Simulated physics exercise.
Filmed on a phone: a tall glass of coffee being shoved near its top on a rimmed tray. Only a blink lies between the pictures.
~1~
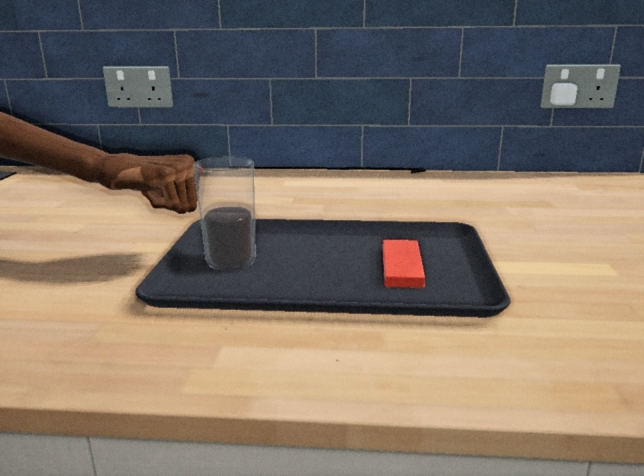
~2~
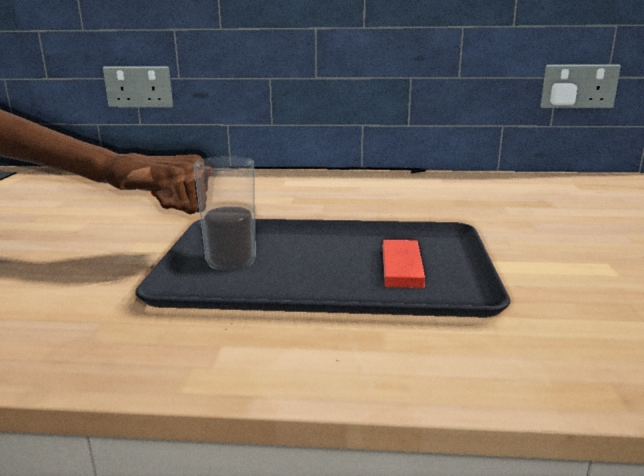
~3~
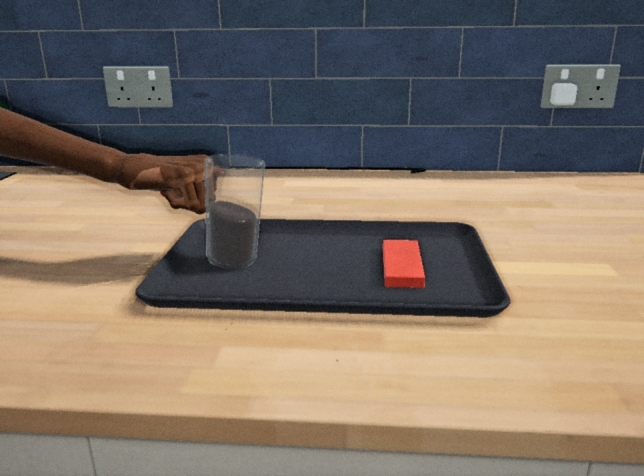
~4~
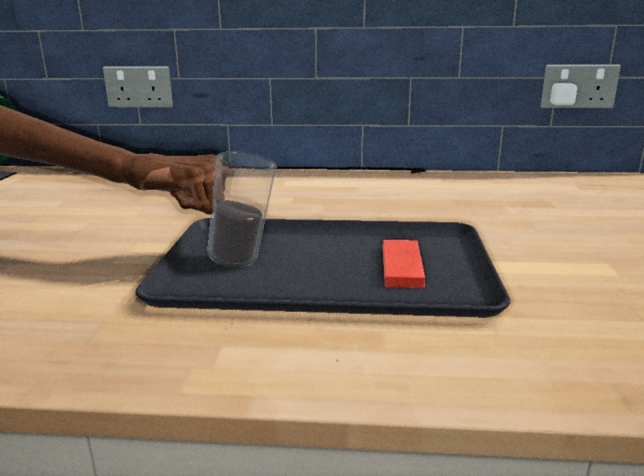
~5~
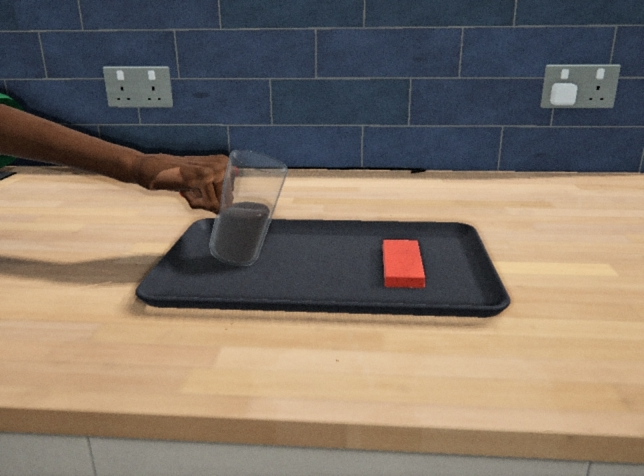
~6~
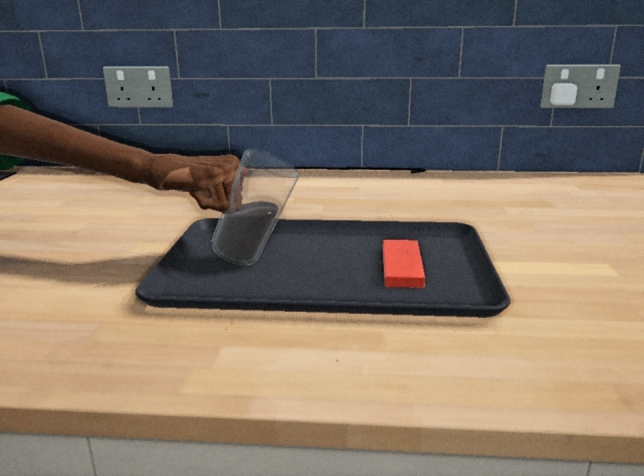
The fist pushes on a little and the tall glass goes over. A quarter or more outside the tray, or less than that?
In the end less than a quarter leaves the tray.
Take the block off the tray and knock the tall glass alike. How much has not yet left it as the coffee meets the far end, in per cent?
Close to 70 per cent.
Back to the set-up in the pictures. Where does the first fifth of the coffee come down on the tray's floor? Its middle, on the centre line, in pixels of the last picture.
At about (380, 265).
A moment on, the tall glass is falling and 100 per cent is in the glass, 0 on the tray and 0 above or beyond its rim.
Next, the tall glass lies on its side and 88 per cent is in the glass, 7 on the tray and 4 above or beyond its rim.
Then the tall glass lies on its side and 49 per cent is in the glass, 36 on the tray and 14 above or beyond its rim.
Later the tall glass lies on its side and 26 per cent is in the glass, 58 on the tray and 16 above or beyond its rim.
Finally, 84 per cent is held by tray and glass, 16 is off the tray.
